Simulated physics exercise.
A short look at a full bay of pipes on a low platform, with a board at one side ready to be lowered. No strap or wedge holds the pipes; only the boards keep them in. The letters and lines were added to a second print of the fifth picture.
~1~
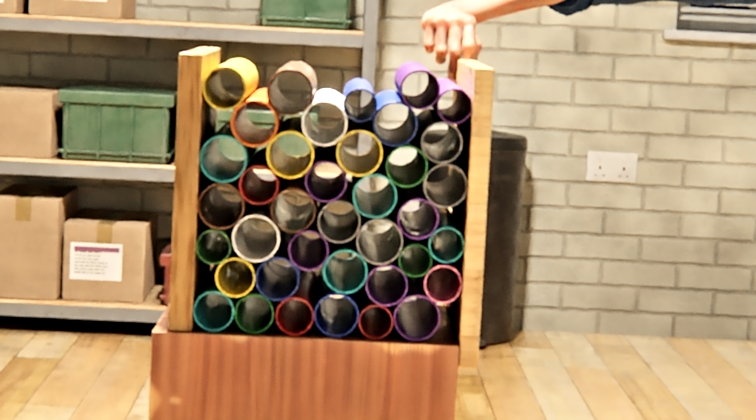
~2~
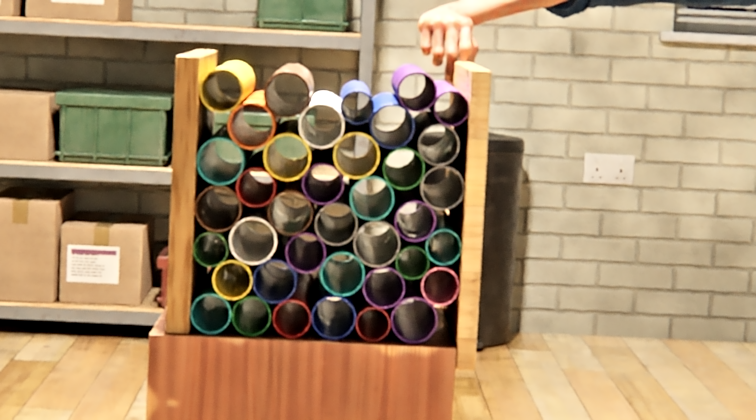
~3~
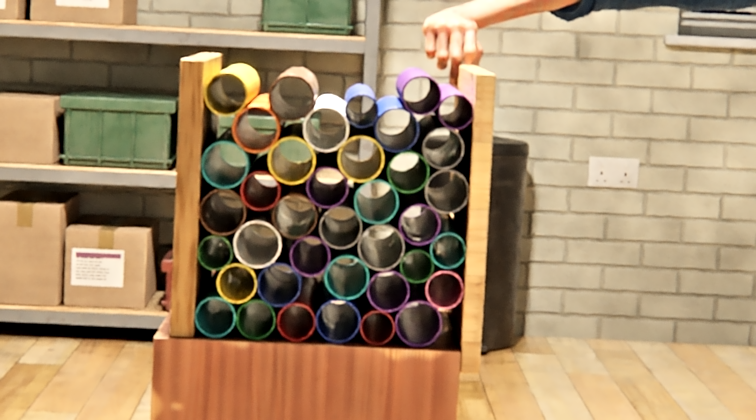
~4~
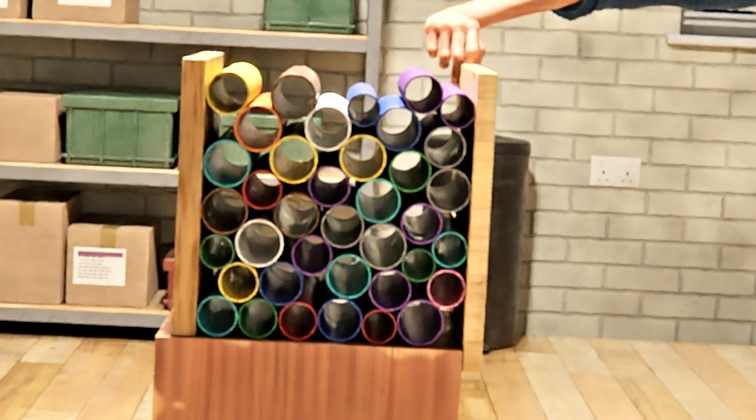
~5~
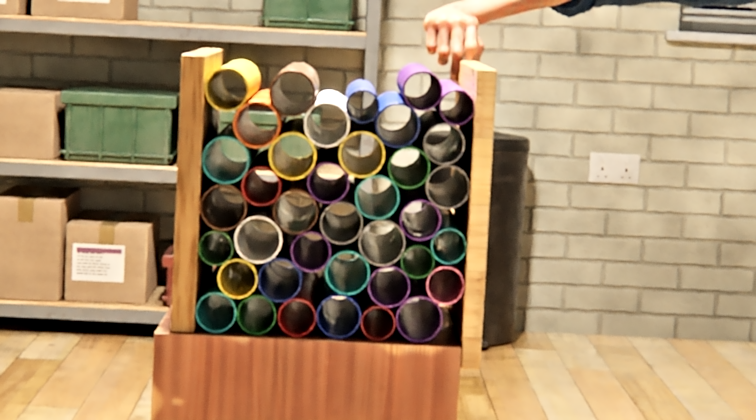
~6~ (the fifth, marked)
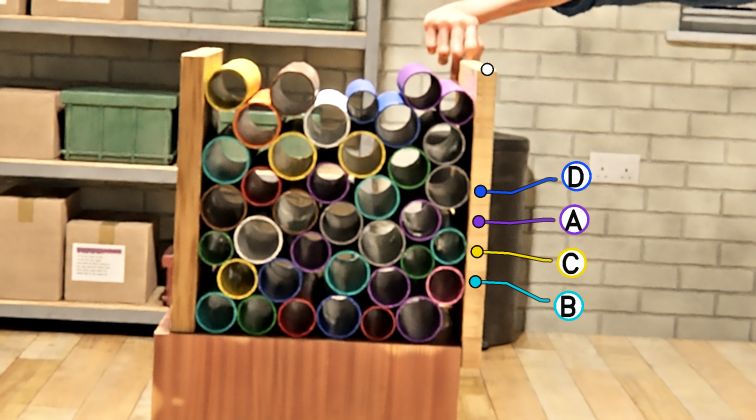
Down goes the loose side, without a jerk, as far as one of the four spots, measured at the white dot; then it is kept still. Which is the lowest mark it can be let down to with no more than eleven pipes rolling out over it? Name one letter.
C is the limit.
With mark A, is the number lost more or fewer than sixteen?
Fewer than sixteen.
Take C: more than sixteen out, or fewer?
It loses fewer than sixteen.
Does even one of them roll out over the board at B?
At B: Yes.
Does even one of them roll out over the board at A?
Yes.
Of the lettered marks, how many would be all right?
The number is three.
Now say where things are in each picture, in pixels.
In the first frame, a brown pipe (221, 206); a green pipe (407, 166); an orange pipe (255, 123).
In the second frame, an orange pipe (251, 125); a brown pipe (287, 95).
In the third frame, side board (467, 207); a turquoise pipe (215, 317).
In the fourth frame, a purple pipe (420, 322); a green pipe (419, 265).
In the fifth frame, a turquoise pipe (449, 246); a brown pipe (223, 208); a green pipe (409, 168).
On the marked copy, A at (479, 222); B at (476, 282); C at (477, 252); D at (481, 192); the white dot at (488, 70).
Following C. Soon after the start, top of the board (472, 161).
Later, top of the board (467, 250).
In the end, top of the board (467, 250), ten out over the board.
As for the rest, A three out over the board; B more than eleven out over the board; D three out over the board.
